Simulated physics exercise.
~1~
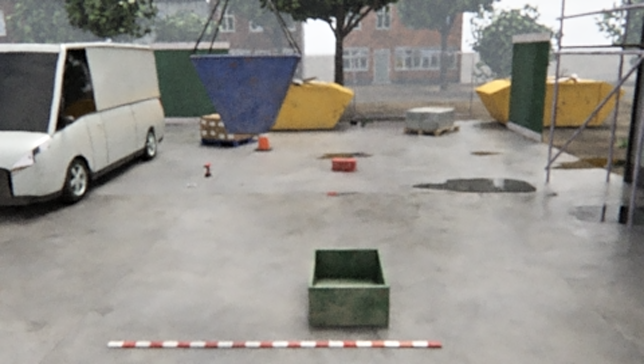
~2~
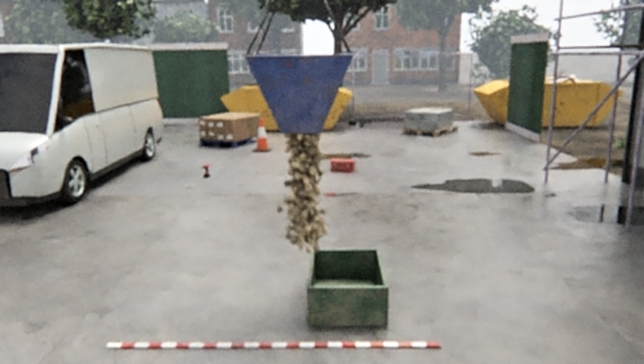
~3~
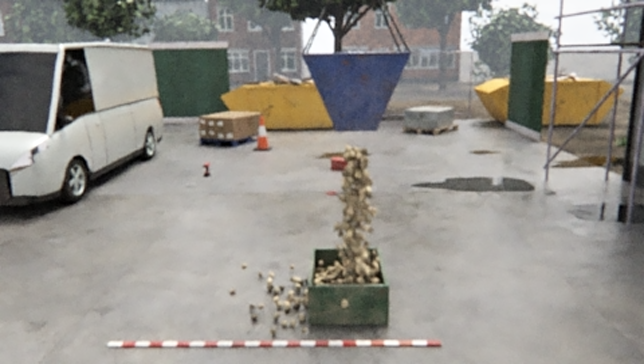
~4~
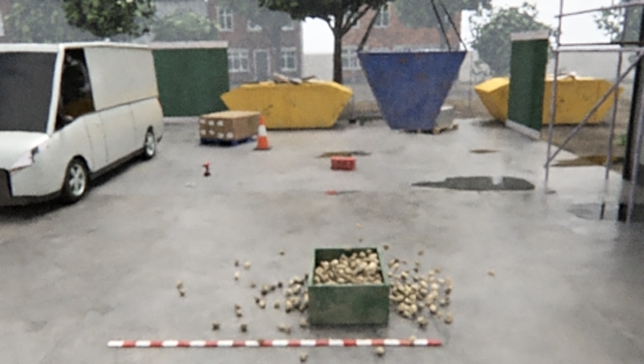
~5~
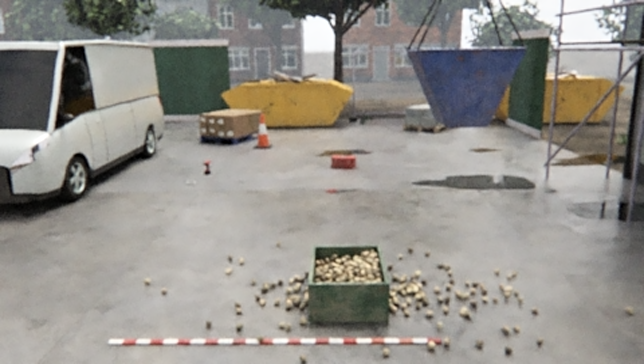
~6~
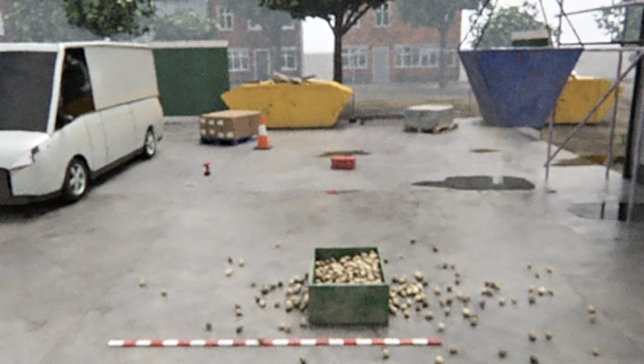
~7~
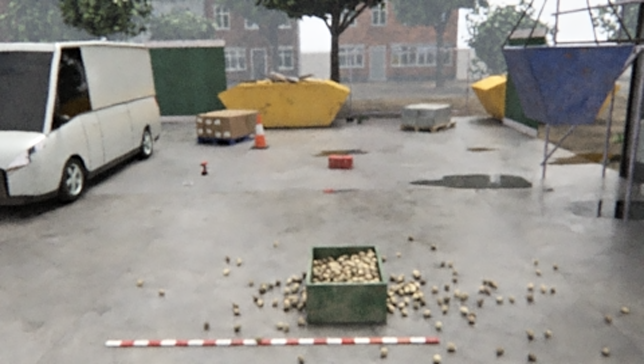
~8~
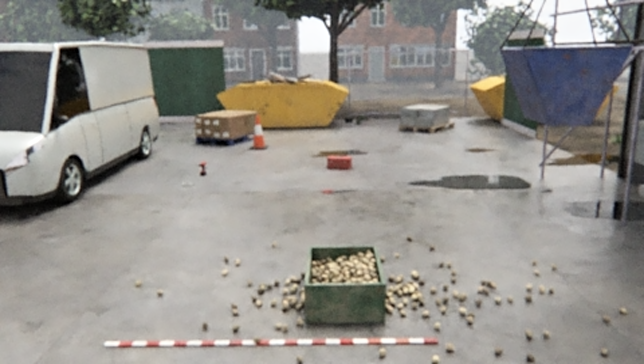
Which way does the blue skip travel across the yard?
The blue skip travels to the right, ending up near the scaffolding.
